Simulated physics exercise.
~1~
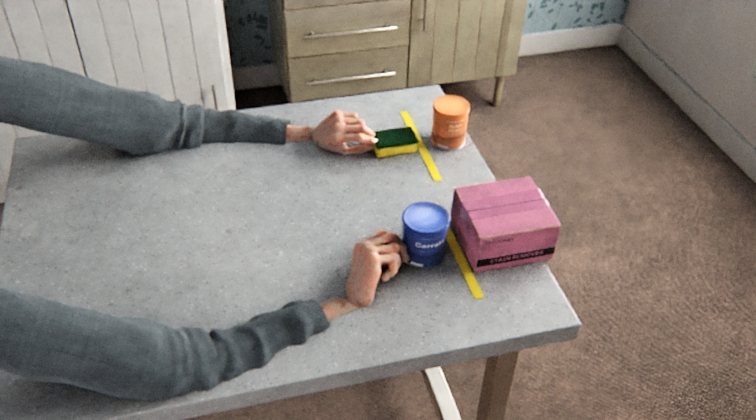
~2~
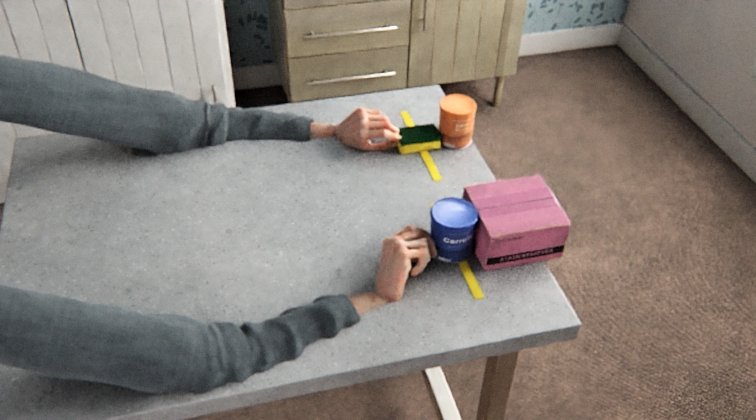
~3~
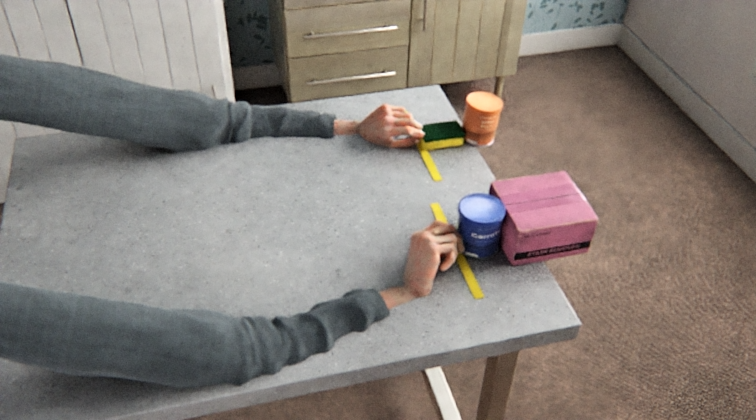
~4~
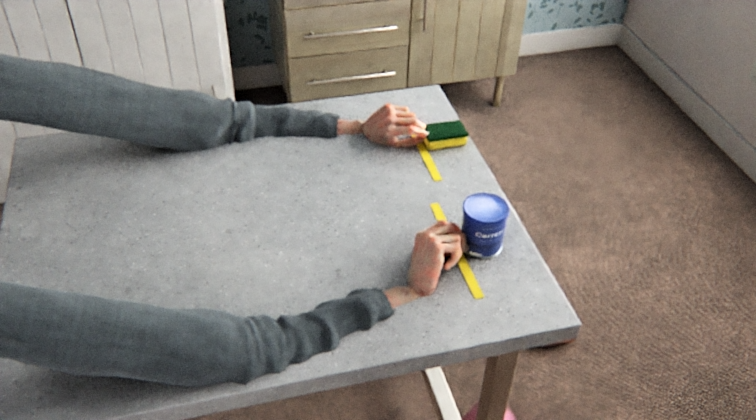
Two hands sliding a yellow sponge and blue pot rightwards across a table, pushing an orange pot and pink box off the edge.
